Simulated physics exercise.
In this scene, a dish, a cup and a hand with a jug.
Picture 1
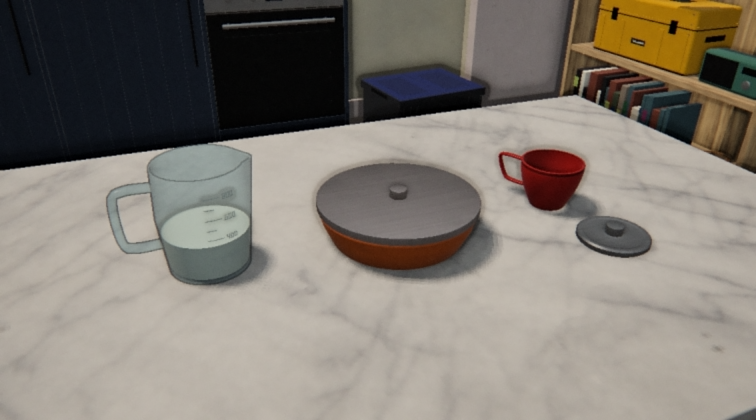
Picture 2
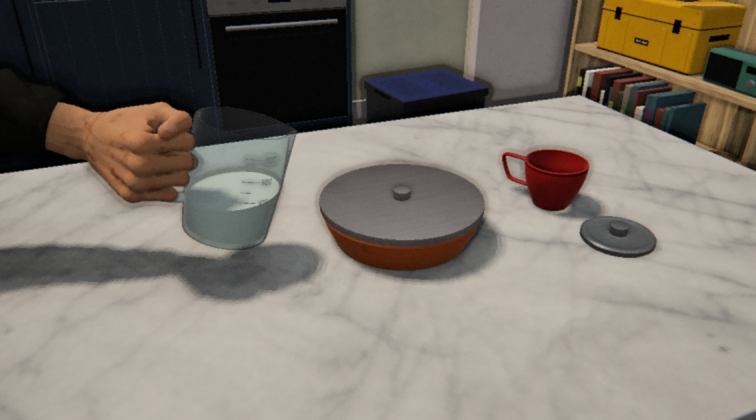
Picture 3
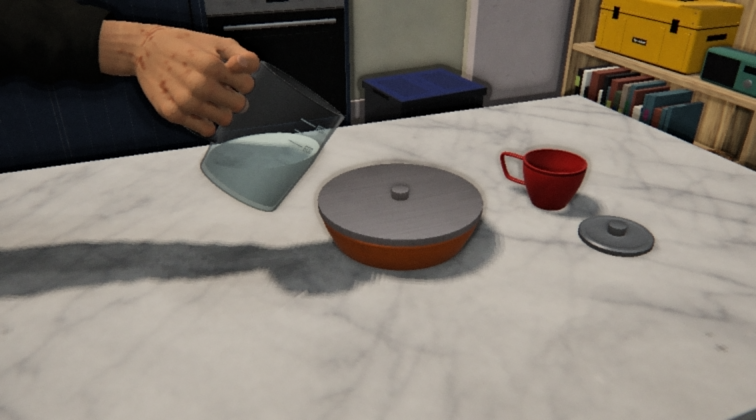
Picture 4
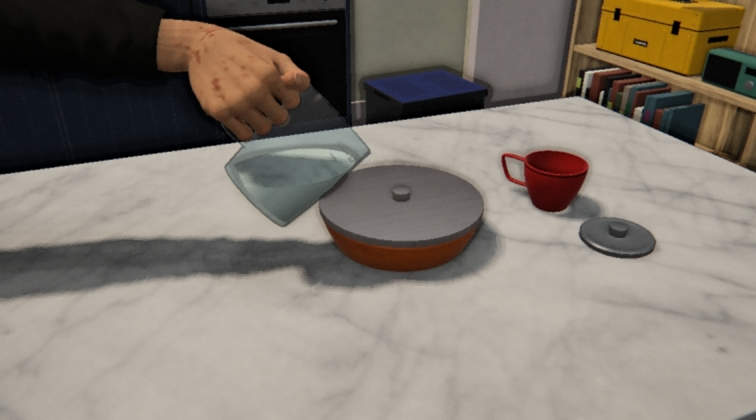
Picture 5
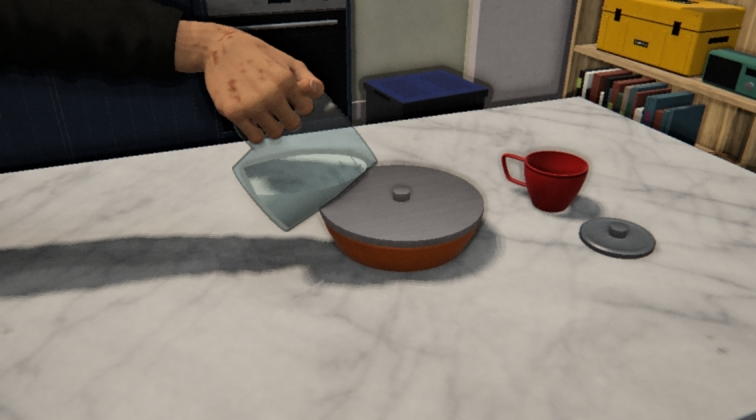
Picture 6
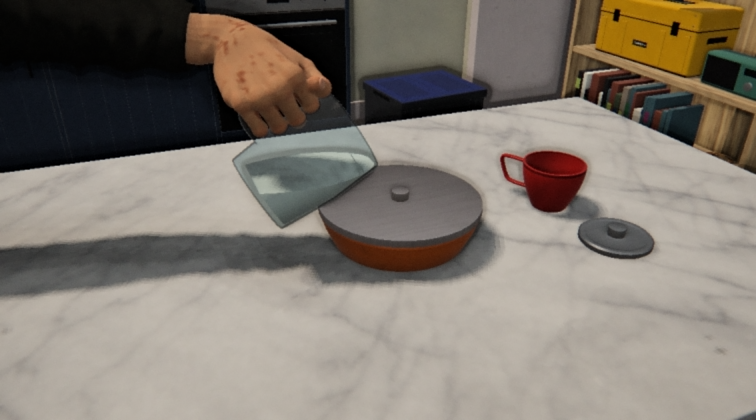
A hand lifted a clear jug of pale liquid from the left side of the marble counter, moved it right and tilted it toward a lidded orange dish, while a red cup stayed still.
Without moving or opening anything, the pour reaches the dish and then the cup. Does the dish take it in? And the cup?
The dish is going to let it slide off the outside; the cup is going to gather it.
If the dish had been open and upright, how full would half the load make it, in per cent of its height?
Estimated level: 20 % of height.
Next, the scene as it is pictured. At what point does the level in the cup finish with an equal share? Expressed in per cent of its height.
75%, roughly.
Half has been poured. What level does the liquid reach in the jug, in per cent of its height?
It sits at roughly 20 per cent of the height.
Next, it hits the lid of the dish and runs off.
After that, the milk goes into the cup.
Finally, the dish is empty, in a puddle; the cup has its share inside.
